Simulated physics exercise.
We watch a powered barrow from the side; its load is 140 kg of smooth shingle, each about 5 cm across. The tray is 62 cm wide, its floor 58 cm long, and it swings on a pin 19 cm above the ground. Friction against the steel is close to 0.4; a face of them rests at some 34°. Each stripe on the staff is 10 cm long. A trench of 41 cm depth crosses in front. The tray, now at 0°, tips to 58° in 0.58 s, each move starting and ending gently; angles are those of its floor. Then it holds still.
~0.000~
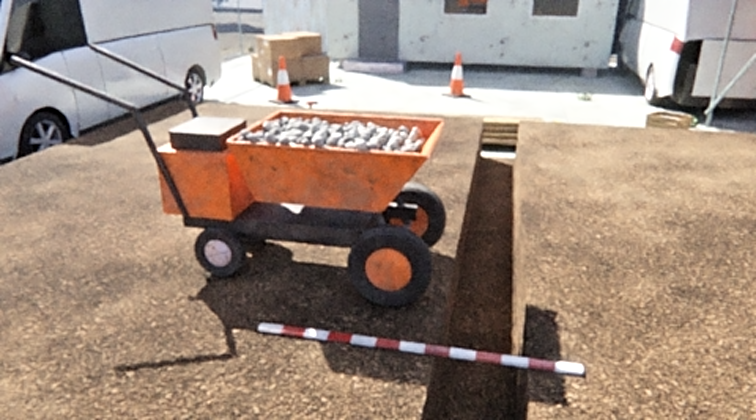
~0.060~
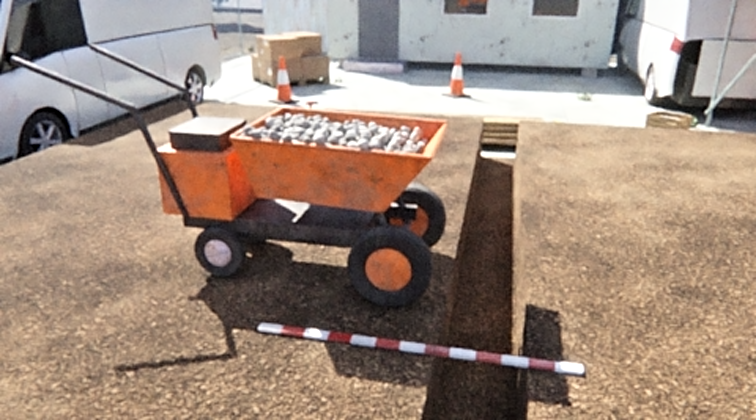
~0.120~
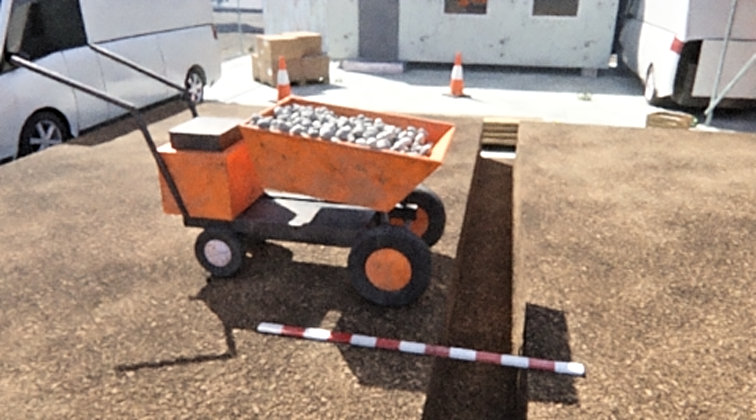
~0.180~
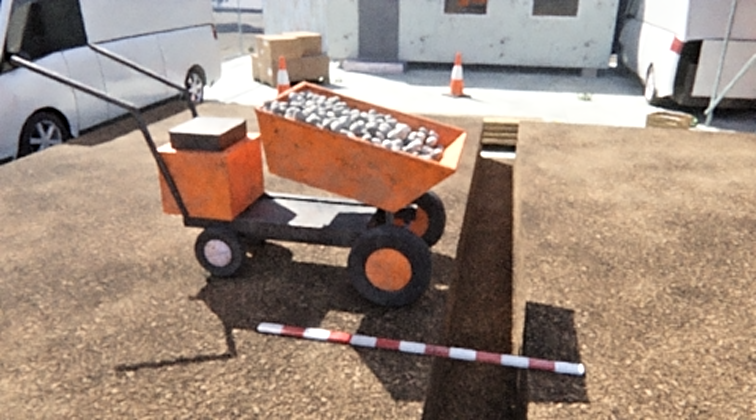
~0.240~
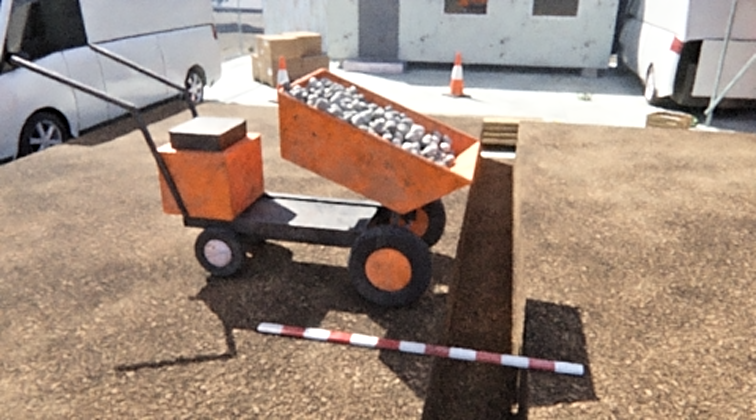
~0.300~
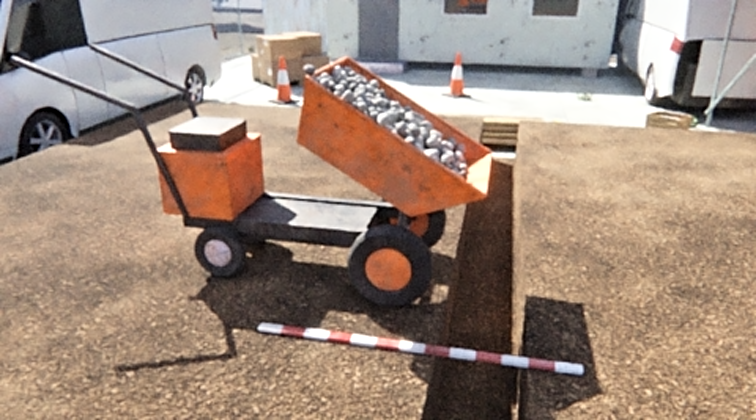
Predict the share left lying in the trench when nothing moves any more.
Close to 15 in a hundred.
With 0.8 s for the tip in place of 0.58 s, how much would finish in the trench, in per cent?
It would be near 20 per cent.
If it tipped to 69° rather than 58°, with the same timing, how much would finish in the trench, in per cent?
It would be near 15 per cent.
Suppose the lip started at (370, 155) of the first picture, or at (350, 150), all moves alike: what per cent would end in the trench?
About 40 and 55 per cent.
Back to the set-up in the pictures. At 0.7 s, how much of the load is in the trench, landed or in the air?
Some 5 per cent.
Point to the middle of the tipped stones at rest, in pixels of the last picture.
Around (595, 291).
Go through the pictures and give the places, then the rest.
Lip at (427, 157), floor tilted 0°, highest stones at (337, 131), in the first frame.
Lip at (431, 158), floor tilted 2°, highest stones at (303, 125); the stones move at 0.4 m/s on average, in the second frame.
The tray is at 6°, its lip at (441, 163); the top of the load is at (297, 114); the stones move at 0.9 m/s on average, in the third frame.
Lip at (455, 171), floor tilted 13°, highest stones at (308, 101); the stones move at 1.2 m/s on average, in the fourth frame.
Lip at (471, 182), floor tilted 22°, highest stones at (325, 87); the stones move at 1.4 m/s on average, in the fifth frame.
Lip at (486, 197), floor tilted 30°, highest stones at (345, 76); the stones move at 1.5 m/s on average, in the sixth frame.
After 0.4 s the floor is at 48°; 100 % in the tray; the foremost stones are at (488, 198).
After 0.7 s the floor is at 58°; 86 % in the tray, 3 % in the trench, 11 % past the trench; the foremost stones are at (579, 256).
After 1.0 s the floor is at 58°; 37 % in the tray, 2 % in the trench, 60 % past the trench; the foremost stones are at (742, 305).
After 3.0 s the floor is at 58°; 19 % in the tray, 15 % in the trench, 66 % past the trench; the foremost stones are past the picture's edge.
